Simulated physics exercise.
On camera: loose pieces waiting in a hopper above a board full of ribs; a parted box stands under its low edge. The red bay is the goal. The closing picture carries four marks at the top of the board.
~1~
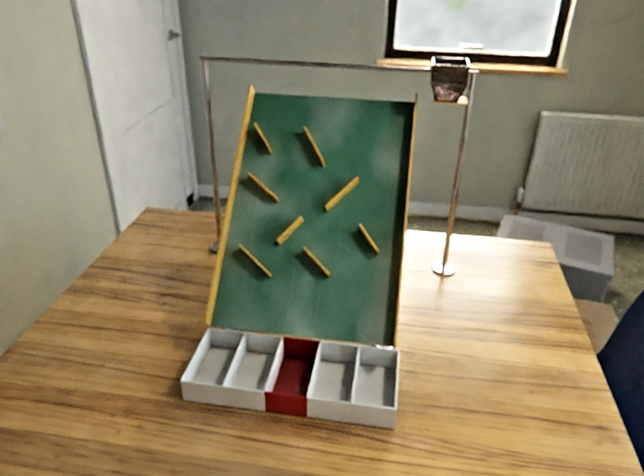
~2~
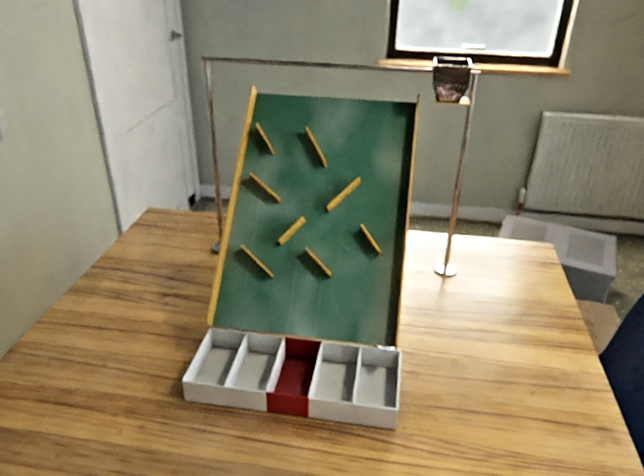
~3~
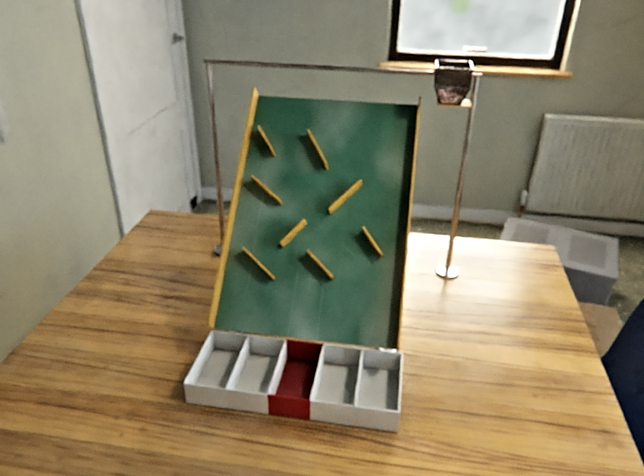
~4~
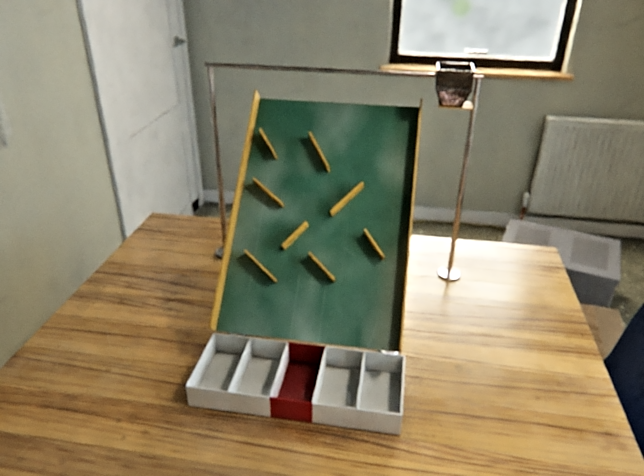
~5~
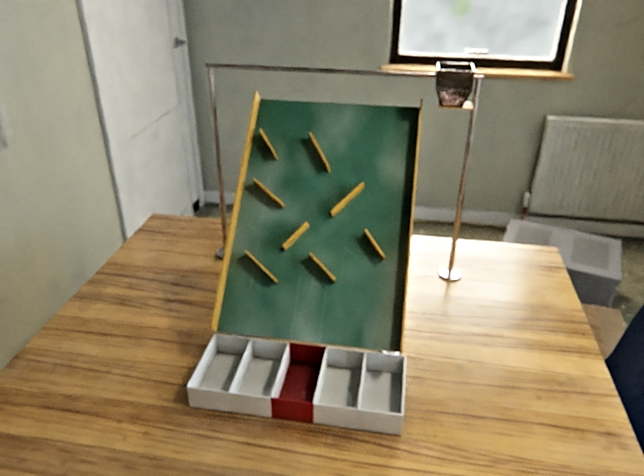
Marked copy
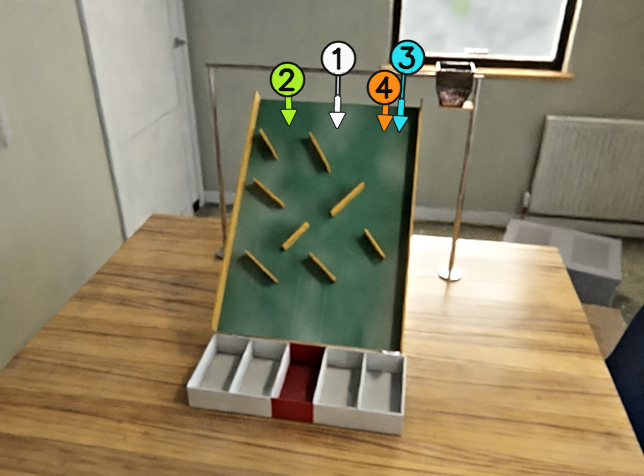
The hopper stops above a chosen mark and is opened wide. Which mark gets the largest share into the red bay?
2.
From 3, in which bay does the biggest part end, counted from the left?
The fifth from the left.
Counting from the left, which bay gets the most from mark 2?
It is the third one.
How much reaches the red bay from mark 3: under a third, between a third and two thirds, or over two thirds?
Under a third.
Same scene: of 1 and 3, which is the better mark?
1 it is.
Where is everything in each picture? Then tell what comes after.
Hopper at (447, 94), sugar pearls, door shut, in the first frame.
Ribs (257, 123) to (272, 149), (306, 127) to (325, 162), (250, 173) to (278, 198), in the second frame.
Ribs (329, 209) to (361, 180), (280, 243) to (305, 219), (363, 227) to (382, 254), in the third frame.
Ribs (245, 250) to (274, 279), (309, 252) to (334, 278), in the fourth frame.
Red bay at (292, 409), number 3 of 5 from the left, in the fifth frame.
On the marked copy, mark 1 meets the board at (337, 122); mark 2 meets the board at (288, 119); mark 3 meets the board at (399, 125); mark 4 meets the board at (384, 125).
With 1, about a third in the red bay, about two thirds in other bays.
With 2, about two thirds in the red bay, about a quarter in other bays, a small part outside the box.
With 3, a stray few in the red bay, most in other bays, a small part outside the box.
With 4, a small part in the red bay, most in other bays, a small part outside the box.
